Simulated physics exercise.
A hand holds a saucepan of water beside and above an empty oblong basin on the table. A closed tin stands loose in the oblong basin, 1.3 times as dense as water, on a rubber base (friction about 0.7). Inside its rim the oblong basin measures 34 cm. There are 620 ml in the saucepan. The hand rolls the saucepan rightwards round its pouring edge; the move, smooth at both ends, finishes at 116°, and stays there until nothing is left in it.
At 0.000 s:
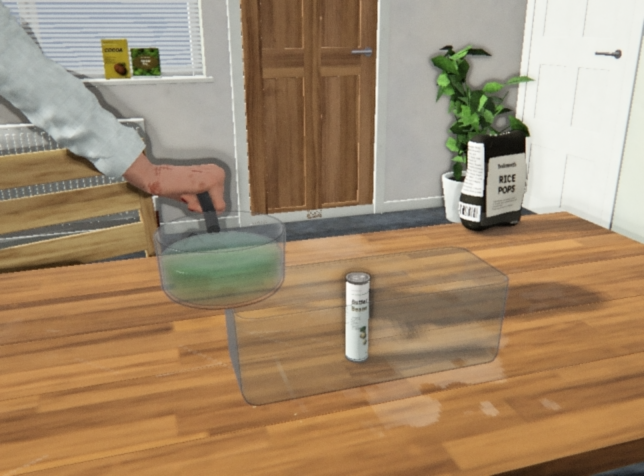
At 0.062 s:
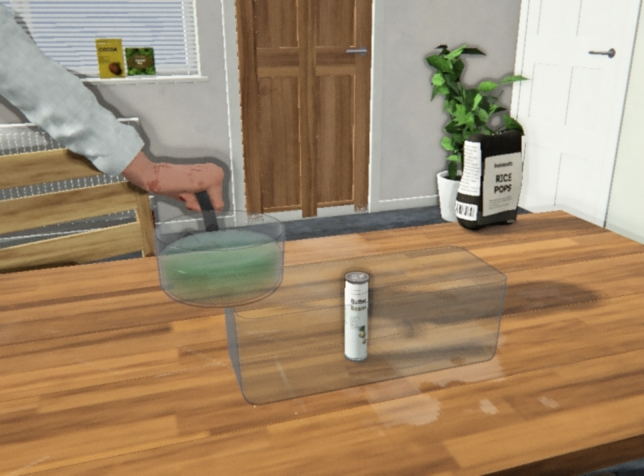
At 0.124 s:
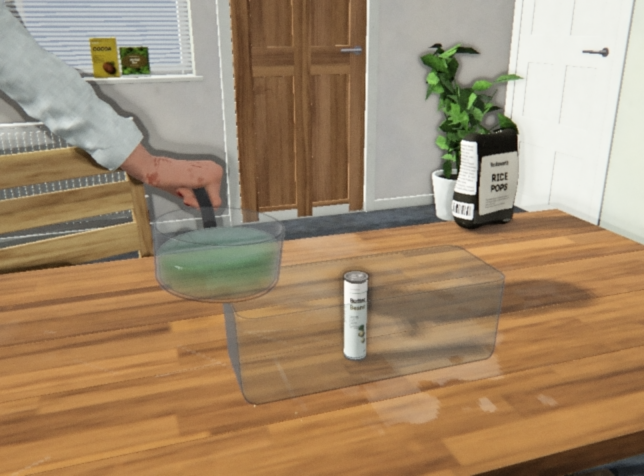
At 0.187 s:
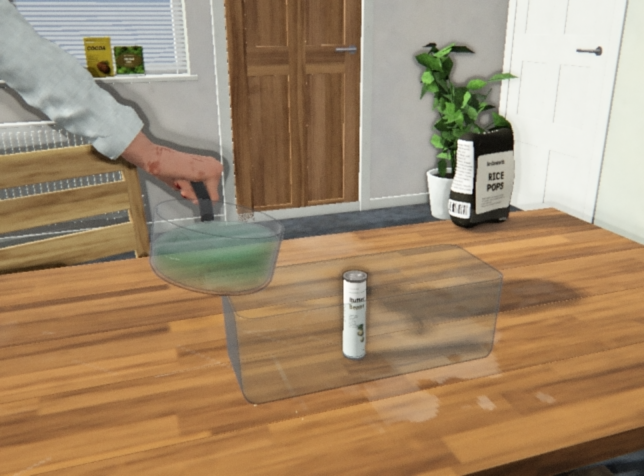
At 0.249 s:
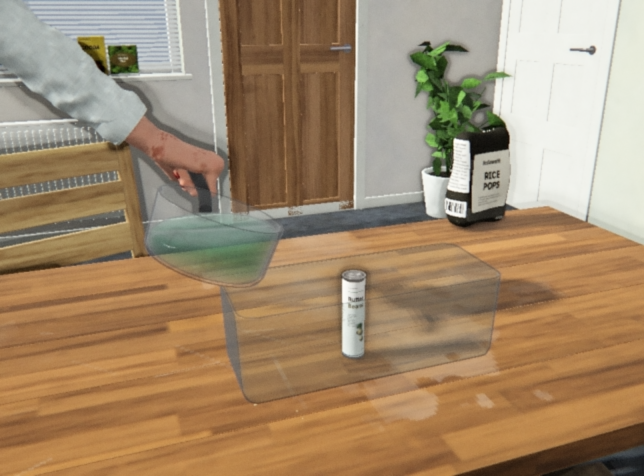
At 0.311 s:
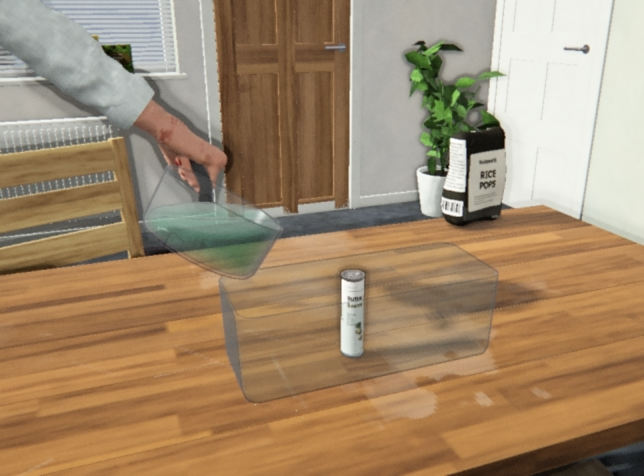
On a wooden table, a hand tilts a clear saucepan of greenish water rightwards beside a basin.
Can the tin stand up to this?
The tin goes over.
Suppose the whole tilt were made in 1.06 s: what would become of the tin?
Then it topples.
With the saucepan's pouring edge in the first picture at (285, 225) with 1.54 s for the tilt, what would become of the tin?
Then it topples.
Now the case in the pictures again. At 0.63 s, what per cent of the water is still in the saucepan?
Near 28 in a hundred.
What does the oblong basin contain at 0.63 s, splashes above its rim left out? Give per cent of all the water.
Some 22 per cent.
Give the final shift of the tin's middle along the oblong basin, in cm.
Some 7.5 cm.
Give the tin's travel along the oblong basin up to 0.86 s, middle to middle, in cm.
About 0 cm.
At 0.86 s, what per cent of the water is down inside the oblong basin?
About 92 per cent.
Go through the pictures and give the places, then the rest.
The first frame shows tilt 0°; pouring edge (283, 225); surface from (160, 257) to (280, 243); the oblong basin's rim runs from (229, 298) to (485, 264); the tin's top is at (358, 281).
The second frame shows tilt 1°; pouring edge (282, 225); surface from (159, 256) to (278, 241).
The third frame shows tilt 6°; pouring edge (281, 225); surface from (157, 252) to (276, 237).
The fourth frame shows tilt 13°; pouring edge (281, 226); surface from (153, 244) to (275, 231).
The fifth frame shows tilt 22°; pouring edge (279, 226); surface from (148, 232) to (275, 225).
The sixth frame shows tilt 33°; pouring edge (278, 226); surface from (146, 216) to (277, 217).
Then, 0.63 s in, the tilt is 95° and 28 per cent is still to pour; the tin stands where it began.
Then, 0.86 s in, the tilt is 116° and 2 per cent is still to pour; the tin stands where it began.
Then, 1.11 s in, the tilt is 116° and 0 per cent is still to pour; the tin leans 32°.
Then, 1.37 s in, the tilt is 116° and 0 per cent is still to pour; the tin lies on its side.
Finally, the tin lies on its side.
